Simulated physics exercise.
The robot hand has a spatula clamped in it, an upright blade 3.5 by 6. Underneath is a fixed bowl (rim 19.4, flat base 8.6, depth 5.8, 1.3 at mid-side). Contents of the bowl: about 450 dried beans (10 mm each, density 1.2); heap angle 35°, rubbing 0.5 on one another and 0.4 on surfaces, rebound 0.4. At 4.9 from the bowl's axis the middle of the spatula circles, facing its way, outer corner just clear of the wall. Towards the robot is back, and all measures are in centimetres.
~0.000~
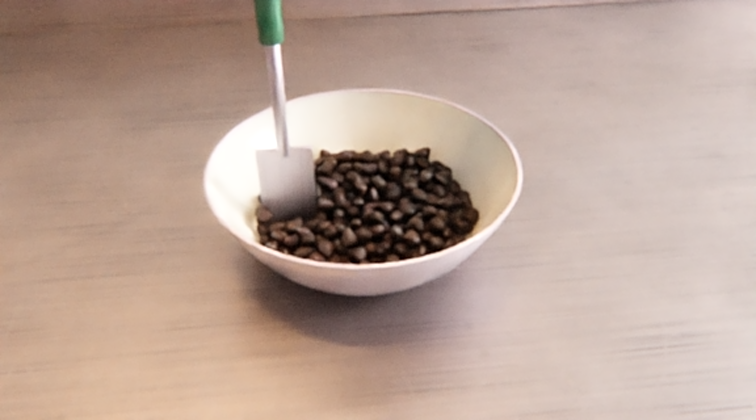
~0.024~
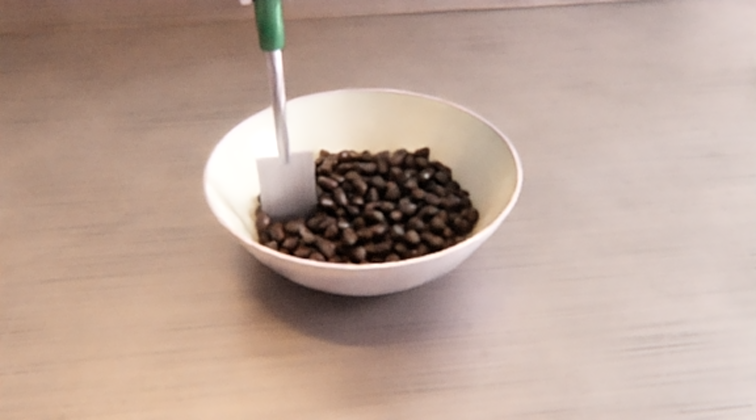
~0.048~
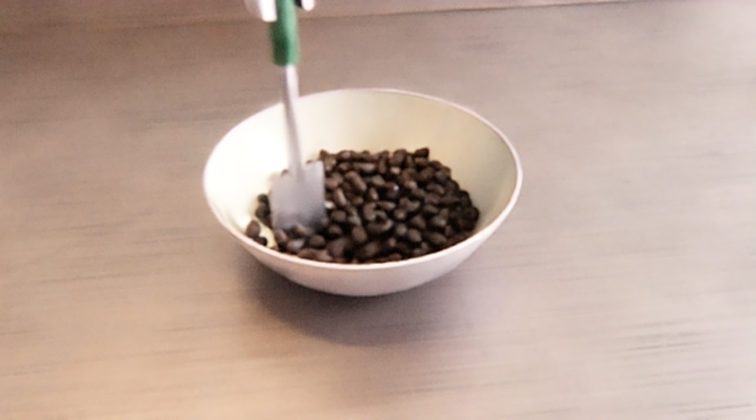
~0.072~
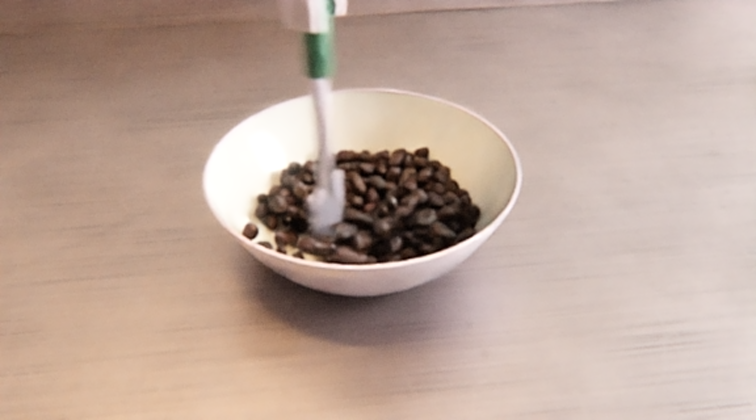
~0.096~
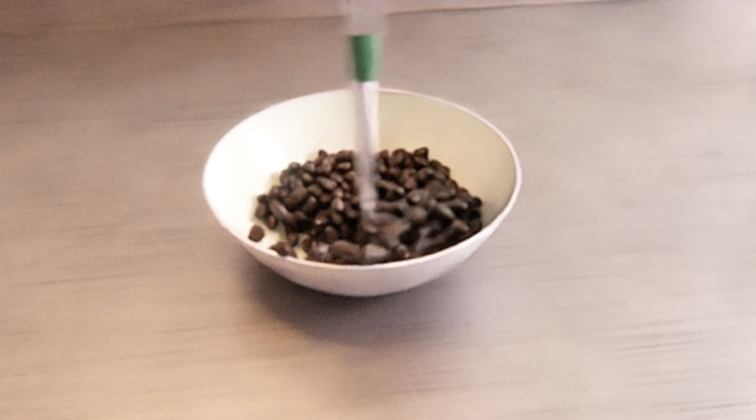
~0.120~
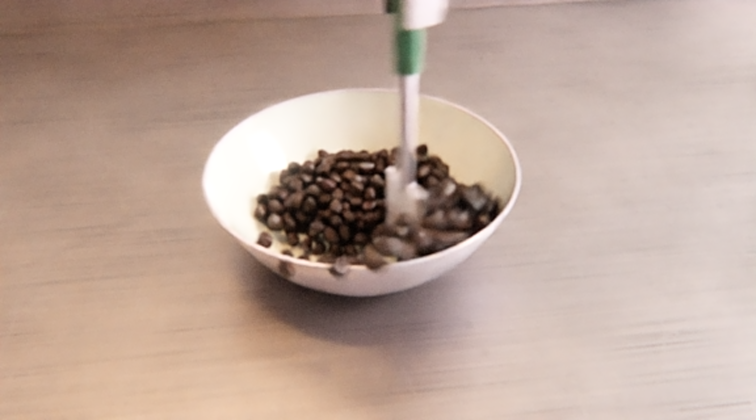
We see a spatula with a green handle standing in a white bowl of dark beans, then sweeping from the left along the near side toward the right, turning as it pushes the beans rightward and stirs some up near the rim.
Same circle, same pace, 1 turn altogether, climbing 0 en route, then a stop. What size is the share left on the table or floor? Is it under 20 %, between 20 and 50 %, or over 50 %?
Between 20 and 50 %.
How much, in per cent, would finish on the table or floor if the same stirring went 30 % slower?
In that case it comes to around 20 percent.
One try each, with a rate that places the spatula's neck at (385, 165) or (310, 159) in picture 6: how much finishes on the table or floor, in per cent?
Around 25 and 5 percent, in that order.
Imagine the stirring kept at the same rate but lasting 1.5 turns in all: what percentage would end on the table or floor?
Close to 45 in a hundred.
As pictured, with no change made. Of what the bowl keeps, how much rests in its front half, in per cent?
Close to 65 in a hundred.
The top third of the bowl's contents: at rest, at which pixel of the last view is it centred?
At about (324, 251).
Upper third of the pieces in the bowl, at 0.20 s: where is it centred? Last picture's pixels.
Somewhere around (442, 141) in the last view.
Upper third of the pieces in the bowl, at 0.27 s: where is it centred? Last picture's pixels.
Near (311, 123).
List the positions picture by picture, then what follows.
In the first frame, spatula neck at (281, 127), 0° round; upper third of the load around (371, 201), from x 260 to 475, top at y 155; 448 in the bowl.
In the second frame, spatula neck at (282, 133), 9° round; upper third of the load around (369, 202), from x 260 to 475, top at y 155.
In the third frame, spatula neck at (294, 150), 32° round; upper third of the load around (363, 211), from x 255 to 475, top at y 155.
In the fourth frame, spatula neck at (325, 164), 60° round; upper third of the load around (378, 219), from x 250 to 475, top at y 155.
In the fifth frame, spatula neck at (366, 167), 87° round; upper third of the load around (396, 223), from x 255 to 475, top at y 155; 446 in the bowl, 2 in flight or on the tool.
In the sixth frame, spatula neck at (406, 160), 115° round; upper third of the load around (427, 214), from x 260 to 495, top at y 150; 443 in the bowl, 5 in flight or on the tool.
After 0.20 s, 204° round, highest piece 12 above the table; 409 in the bowl, 39 in flight or on the tool.
After 0.27 s, 293° round, highest piece 12 above the table; 362 in the bowl, 18 on the table or floor, 68 in flight or on the tool.
After 0.51 s, 0° round, highest piece 5 above the table; 296 in the bowl, 151 on the table or floor, 1 in flight or on the tool.
After 1.21 s, 0° round, highest piece 4 above the table; 296 in the bowl, 152 on the table or floor.
At rest, 296 in the bowl, 152 on the table or floor. That is 34 % on the table or floor.
